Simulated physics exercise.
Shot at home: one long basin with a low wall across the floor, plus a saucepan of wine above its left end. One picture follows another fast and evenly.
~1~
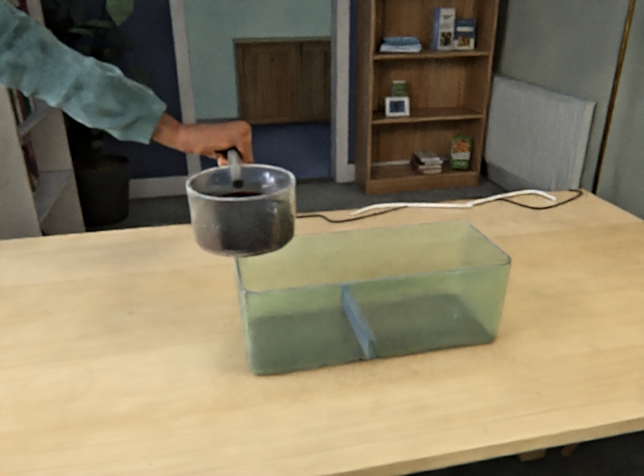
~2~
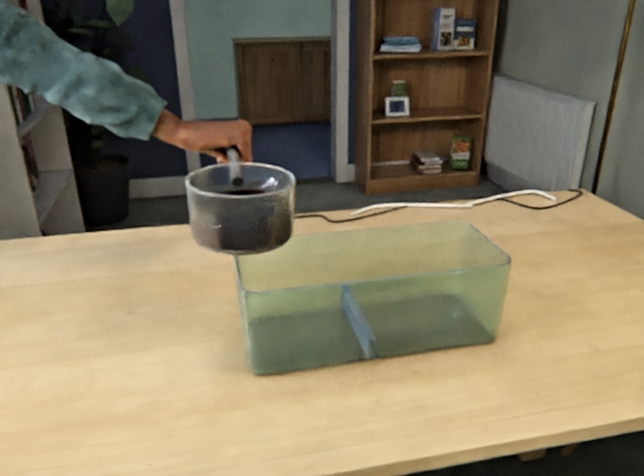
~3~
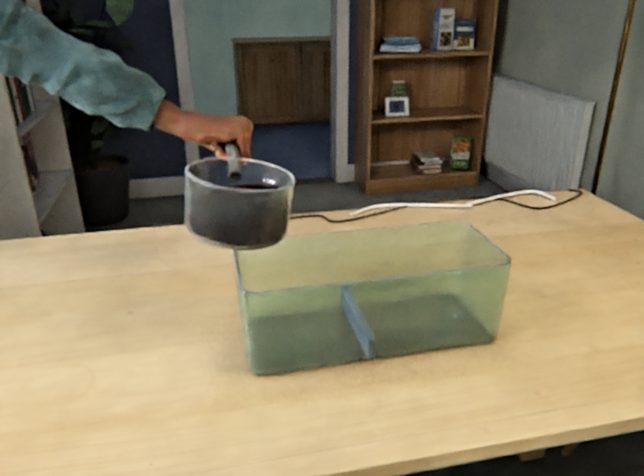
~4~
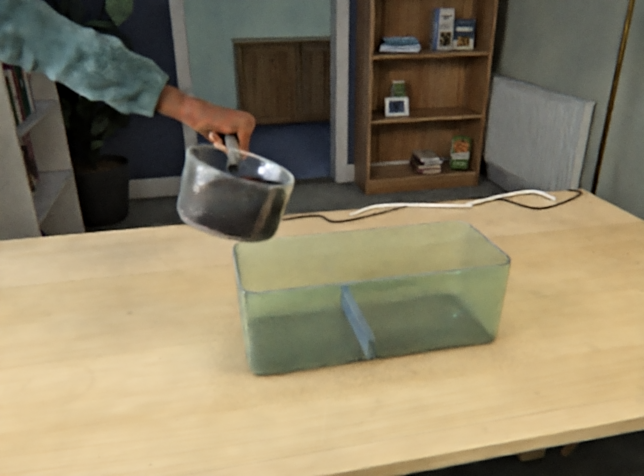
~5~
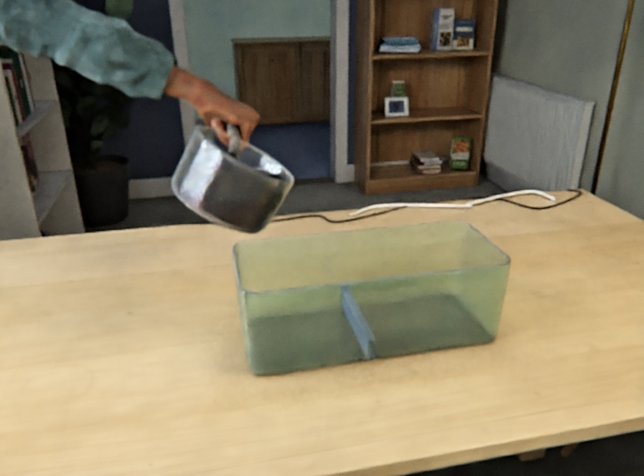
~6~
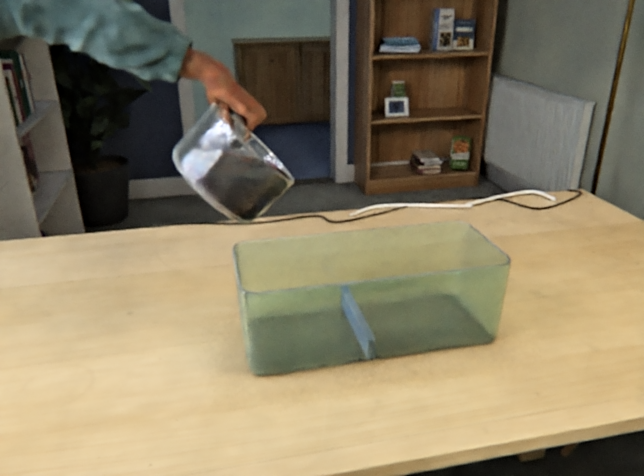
A hand tilting a saucepan of dark liquid steadily to the right above the left end of a divided glass basin.
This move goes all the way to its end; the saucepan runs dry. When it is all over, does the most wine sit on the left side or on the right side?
The biggest share is going to settle to the right of the divide.
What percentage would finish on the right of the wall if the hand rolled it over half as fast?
About 85 in a hundred.
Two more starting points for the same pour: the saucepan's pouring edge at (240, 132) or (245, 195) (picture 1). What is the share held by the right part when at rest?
It would come to near 40 per cent, and then near 20 per cent.
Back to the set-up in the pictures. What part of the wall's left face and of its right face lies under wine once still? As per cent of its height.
I'd put the left at about 10 and the right at about 40.
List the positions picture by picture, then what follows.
In the first frame, it leans 0°; its right rim is at (294, 178); the wine meets the walls at (193, 210) and (292, 202); the long basin's rim runs from (237, 267) to (489, 241); the wall's top is at (357, 312).
In the second frame, it leans 2°; its right rim is at (294, 178); the wine meets the walls at (192, 210) and (290, 200).
In the third frame, it leans 9°; its right rim is at (293, 179); the wine meets the walls at (187, 206) and (288, 193).
In the fourth frame, it leans 19°; its right rim is at (292, 179); the wine meets the walls at (181, 196) and (286, 185).
In the fifth frame, it leans 31°; its right rim is at (292, 179); the wine meets the walls at (175, 176) and (286, 179).
In the sixth frame, it leans 46°; its right rim is at (291, 179); the wine meets the walls at (176, 151) and (289, 172).
A moment on, the tilt is 102° and 46 per cent is still to pour, 1 is left of the wall and 0 right of it.
Next, the tilt is 103° and 7 per cent is still to pour, 5 is left of the wall and 70 right of it.
Then the tilt is 103° and 1 per cent is still to pour, 13 is left of the wall and 72 right of it.
Later the tilt is 103° and 0 per cent is still to pour, 21 is left of the wall and 72 right of it.
At rest 21 per cent lies left of the wall, 73 right of it and 6 outside.
